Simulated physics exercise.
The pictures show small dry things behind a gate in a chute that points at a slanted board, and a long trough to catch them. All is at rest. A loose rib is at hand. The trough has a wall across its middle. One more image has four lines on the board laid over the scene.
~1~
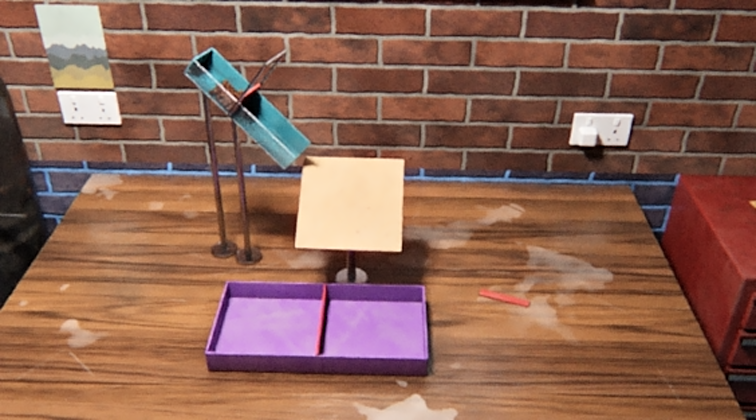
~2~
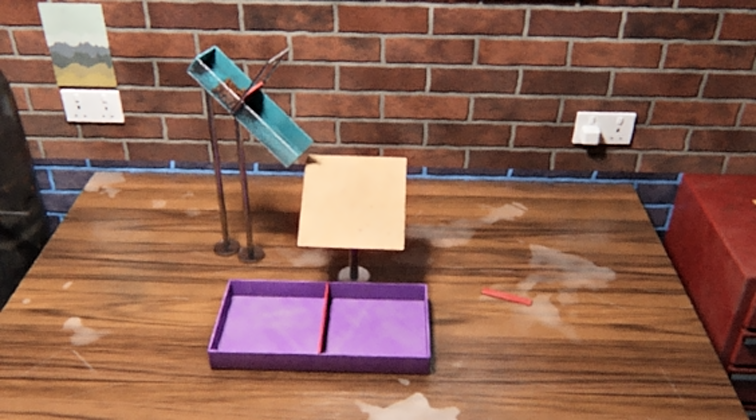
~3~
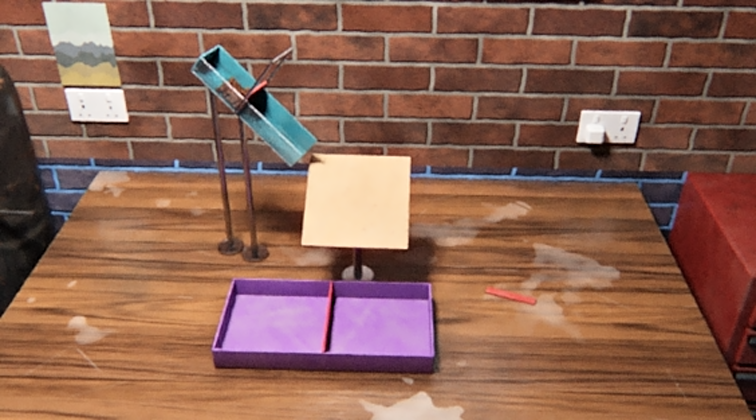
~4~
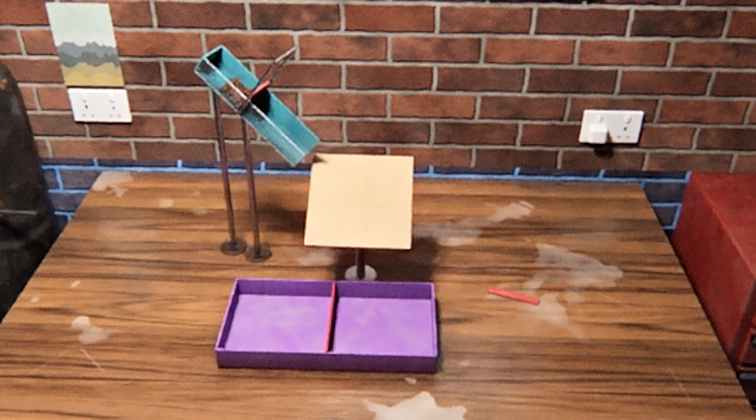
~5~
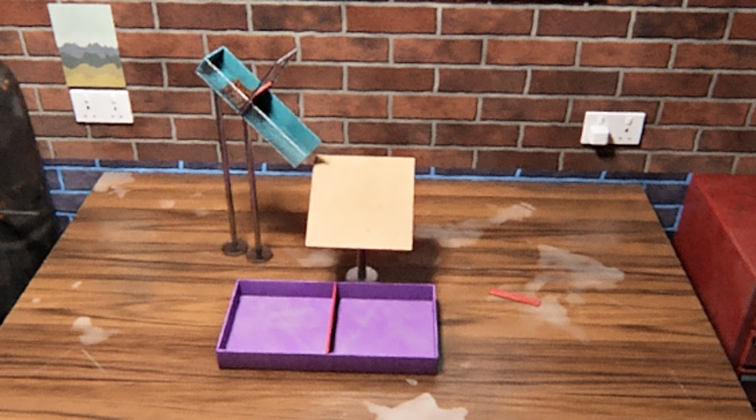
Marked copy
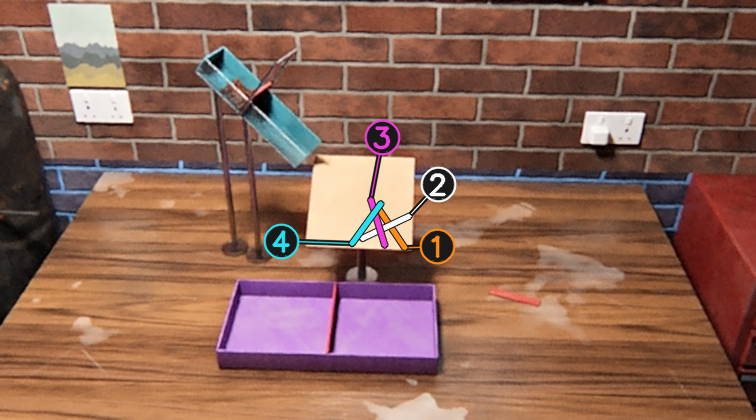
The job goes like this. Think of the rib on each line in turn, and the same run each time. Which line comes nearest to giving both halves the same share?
Take 4.
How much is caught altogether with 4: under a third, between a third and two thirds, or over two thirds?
It is over two thirds.
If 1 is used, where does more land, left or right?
More lands on the right.
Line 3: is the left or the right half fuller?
The right half.
On the marked copy, line 1 from (377, 207) to (404, 247); line 2 from (408, 216) to (362, 238); line 3 from (370, 199) to (384, 245); line 4 from (380, 203) to (352, 243).
For line 1, of what is caught, only a few in the left half, all but a few in the right.
For line 2, of what is caught, only a few in the left half, all but a few in the right.
For line 3, of what is caught, only a few in the left half, all but a few in the right.
For line 4, of what is caught, close to half in the left half, close to a third in the right.
